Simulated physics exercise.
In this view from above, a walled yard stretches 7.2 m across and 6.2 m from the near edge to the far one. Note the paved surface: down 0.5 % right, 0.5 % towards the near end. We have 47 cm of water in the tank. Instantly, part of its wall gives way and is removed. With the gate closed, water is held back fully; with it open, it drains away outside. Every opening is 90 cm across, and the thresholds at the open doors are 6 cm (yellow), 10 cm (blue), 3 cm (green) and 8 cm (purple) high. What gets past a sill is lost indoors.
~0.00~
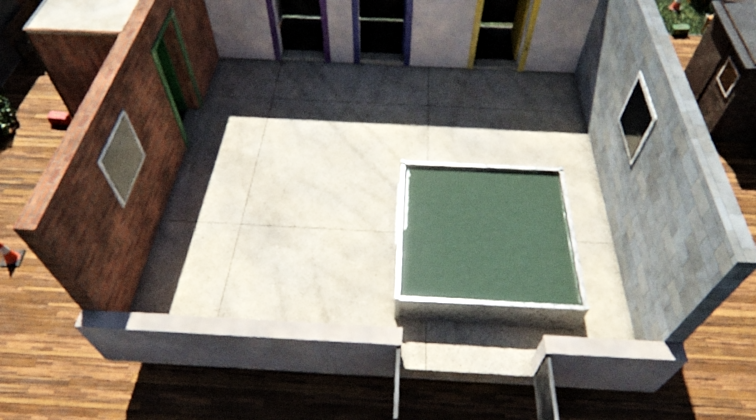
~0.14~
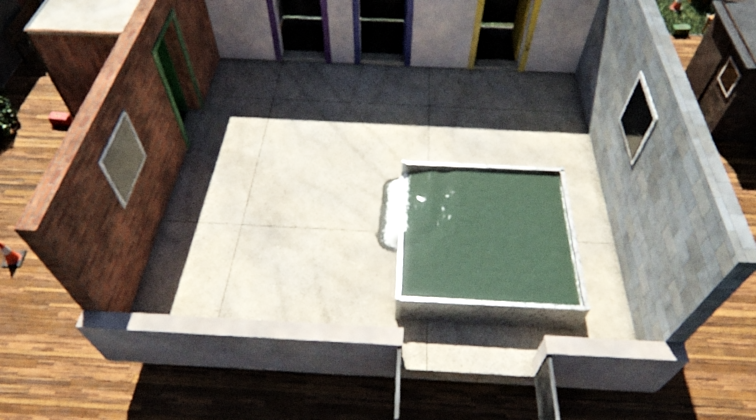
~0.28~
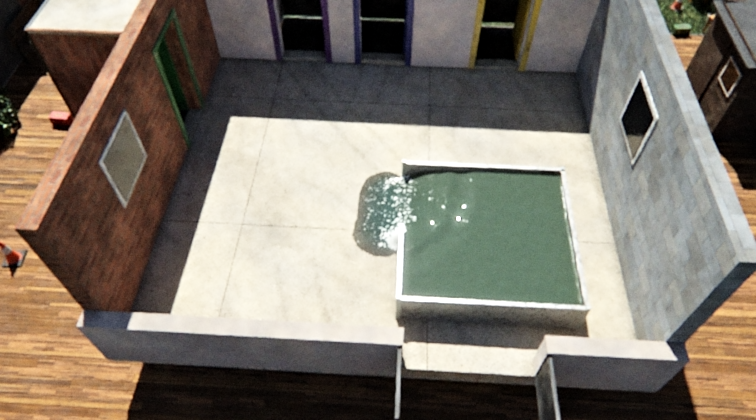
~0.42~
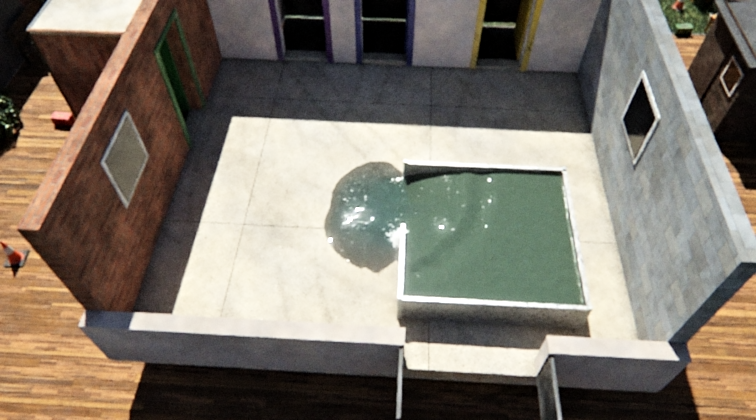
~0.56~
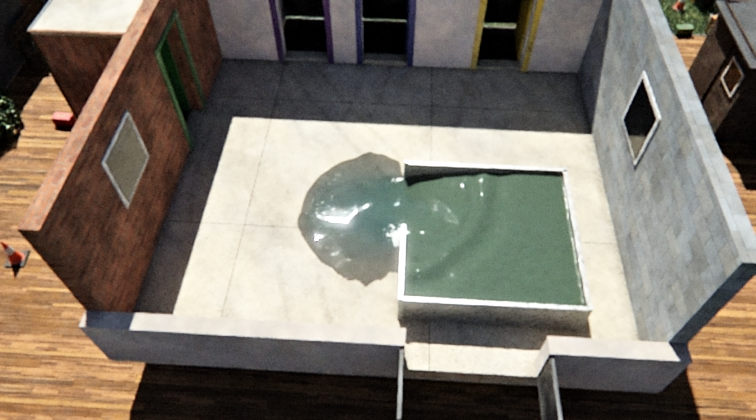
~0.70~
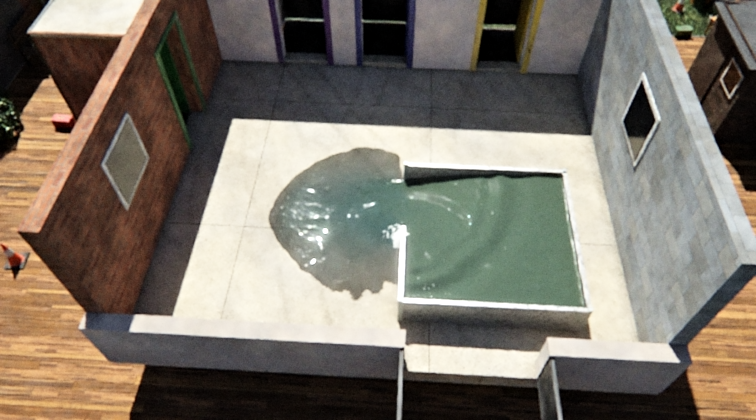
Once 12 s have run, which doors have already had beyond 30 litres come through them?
After 12 s: The yellow door has not yet; the blue door has not yet; the green door already has; the purple door has not yet.
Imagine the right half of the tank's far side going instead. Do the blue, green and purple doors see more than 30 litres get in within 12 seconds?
Then it goes blue fine, green too high, purple fine.
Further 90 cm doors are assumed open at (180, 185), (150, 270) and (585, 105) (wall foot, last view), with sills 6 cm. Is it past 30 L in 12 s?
Check each in turn: The first succeeds, the second succeeds, the third fails.
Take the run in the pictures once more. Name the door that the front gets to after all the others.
The final one is the yellow door.
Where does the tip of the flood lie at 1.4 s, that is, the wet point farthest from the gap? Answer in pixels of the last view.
That's around (177, 190) in the last picture.
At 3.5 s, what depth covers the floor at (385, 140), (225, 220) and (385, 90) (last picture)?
Depth readings in turn - 1, 4, 0 cm.
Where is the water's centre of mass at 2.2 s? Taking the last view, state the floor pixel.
I'd put it close to (414, 232).
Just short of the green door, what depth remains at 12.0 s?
I'd say close to 7.0 cm.
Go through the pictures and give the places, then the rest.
In the first picture, still water, 47 cm deep, in the tank at (485, 231).
In the second picture, water pours out at (404, 208) and has run 0.7 m, to (392, 182); typically 8 cm deep outside, 47 cm at the tank's back.
In the third picture, the front is at (362, 241), 0.9 m from the gap at (404, 209); 0.9 m2 of floor is under water; 47 cm left at the back of the tank.
In the fourth picture, water pours out at (406, 209) and has run 1.3 m, to (331, 230); typically 6 cm deep outside, 47 cm at the tank's back.
In the fifth picture, water pours out at (406, 210) and has run 1.6 m, to (306, 226); typically 5 cm deep outside, 47 cm at the tank's back.
In the sixth picture, water pours out at (406, 211) and has run 2.1 m, to (277, 224); typically 4 cm deep outside, 47 cm at the tank's back.
After 1.4 s water covers 25 % of the floor and is deepest (28 cm) near (400, 201); yellow door not reached, blue door not reached, green door not reached, purple door not reached.
After 2.2 s water covers 40 % of the floor and is deepest (27 cm) near (400, 209); yellow door not reached, blue door not reached, green door 8 cm at the sill, 1 L in, purple door not reached.
After 3.5 s water covers 50 % of the floor and is deepest (24 cm) near (125, 337); yellow door not reached, blue door not reached, green door 13 cm at the sill, 56 L in, purple door 6 cm at the sill, 0 L in.
After 7.0 s water covers 70 % of the floor and is deepest (13 cm) near (399, 227); yellow door not reached, blue door 5 cm at the sill, 0 L in, green door 11 cm at the sill, 143 L in, purple door 6 cm at the sill, 3 L in.
After 12.0 s water covers 100 % of the floor and is deepest (10 cm) near (382, 317); yellow door 3 cm at the sill, 0 L in, blue door 5 cm at the sill, 0 L in, green door 7 cm at the sill, 215 L in, purple door 7 cm at the sill, 3 L in.
